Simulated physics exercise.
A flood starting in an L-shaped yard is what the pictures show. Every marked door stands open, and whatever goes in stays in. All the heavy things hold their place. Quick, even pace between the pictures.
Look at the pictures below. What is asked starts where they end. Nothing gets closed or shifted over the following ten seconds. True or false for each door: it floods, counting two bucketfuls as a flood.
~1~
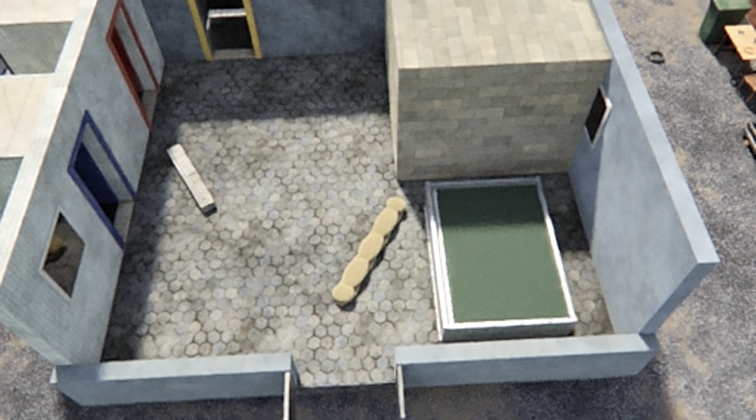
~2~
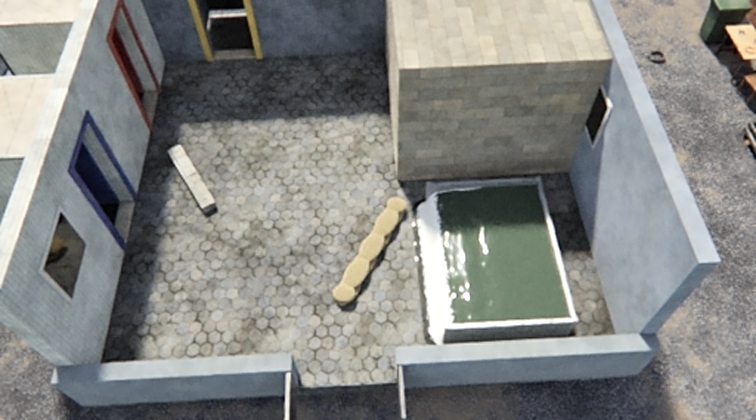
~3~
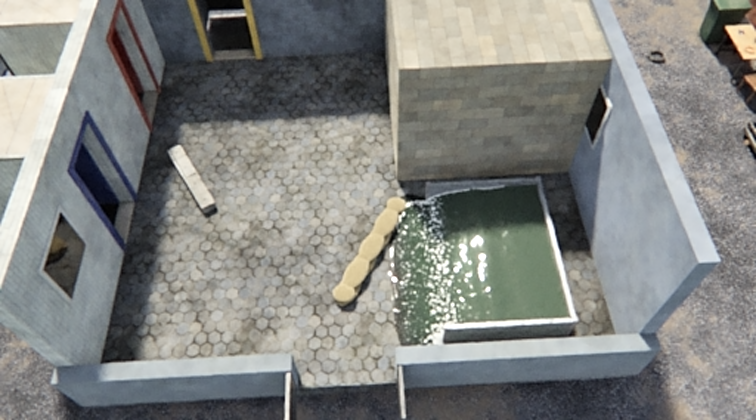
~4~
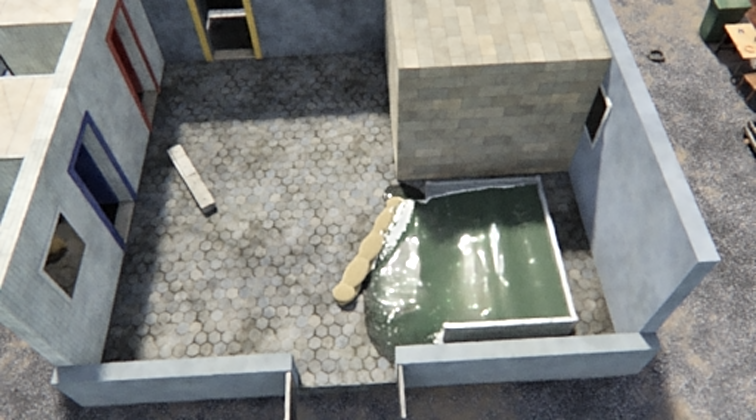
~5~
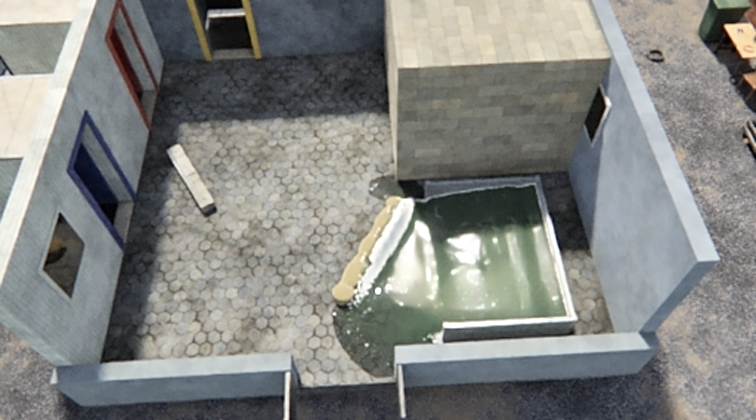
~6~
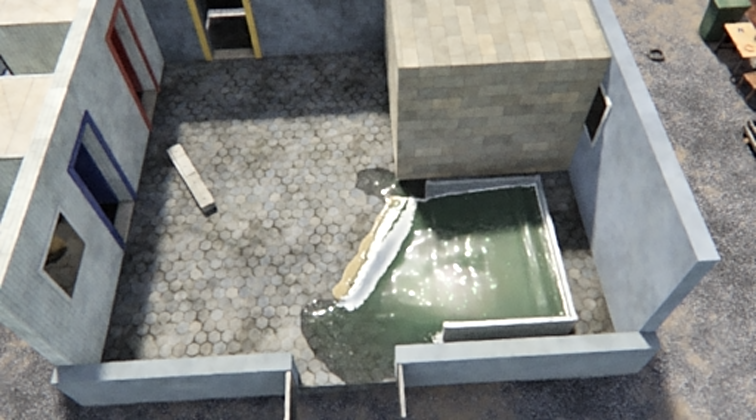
Blue door - false; yellow door - false; red door - false.
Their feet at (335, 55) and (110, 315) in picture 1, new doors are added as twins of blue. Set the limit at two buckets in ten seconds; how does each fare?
Well, the first one doesn't reach it and the other one overshoots.
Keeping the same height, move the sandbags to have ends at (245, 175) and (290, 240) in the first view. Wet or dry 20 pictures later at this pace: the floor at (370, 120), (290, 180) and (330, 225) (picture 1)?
In that order: Not flooded, under water, wet.
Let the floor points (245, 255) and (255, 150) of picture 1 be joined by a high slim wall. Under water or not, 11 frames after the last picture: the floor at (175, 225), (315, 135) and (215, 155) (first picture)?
The first spot is untouched, the second swamped, the third untouched.
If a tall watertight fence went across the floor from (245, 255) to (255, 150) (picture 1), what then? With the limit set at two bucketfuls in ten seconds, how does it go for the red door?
Note: Red remains beneath.
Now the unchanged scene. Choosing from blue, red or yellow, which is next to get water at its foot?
Answer: The door marked blue.
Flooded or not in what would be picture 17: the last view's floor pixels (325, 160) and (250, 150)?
Point one: Swamped. Point two: Unflooded.
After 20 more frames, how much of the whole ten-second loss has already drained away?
Around 60 per cent.
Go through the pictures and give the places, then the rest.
Still water in the open tank at (495, 250), in the first picture.
Water pours out at (437, 263) and has run to (437, 344), in the second picture.
Water pours out at (437, 264) and has run to a hidden place, in the third picture.
The front is at a hidden place, out from the gap at (437, 263), in the fourth picture.
The front is at a hidden place, out from the gap at (437, 263), in the fifth picture.
The front is at (311, 335), out from the gap at (437, 263), in the sixth picture.
A moment on, water covers 25 % of the floor; the blue door not reached, the yellow door not reached, the red door not reached.
Next, water covers 40 % of the floor; the blue door not reached, the yellow door not reached, the red door not reached.
Then, water covers 50 % of the floor; the blue door wet at the sill, nothing in, the yellow door not reached, the red door not reached.
Later, water covers 55 % of the floor; the blue door wet at the sill, nothing in, the yellow door not reached, the red door wet at the sill, nothing in.
In the end, water covers 85 % of the floor; the blue door wet at the sill, nothing in, the yellow door wet at the sill, nothing in, the red door wet at the sill, nothing in.
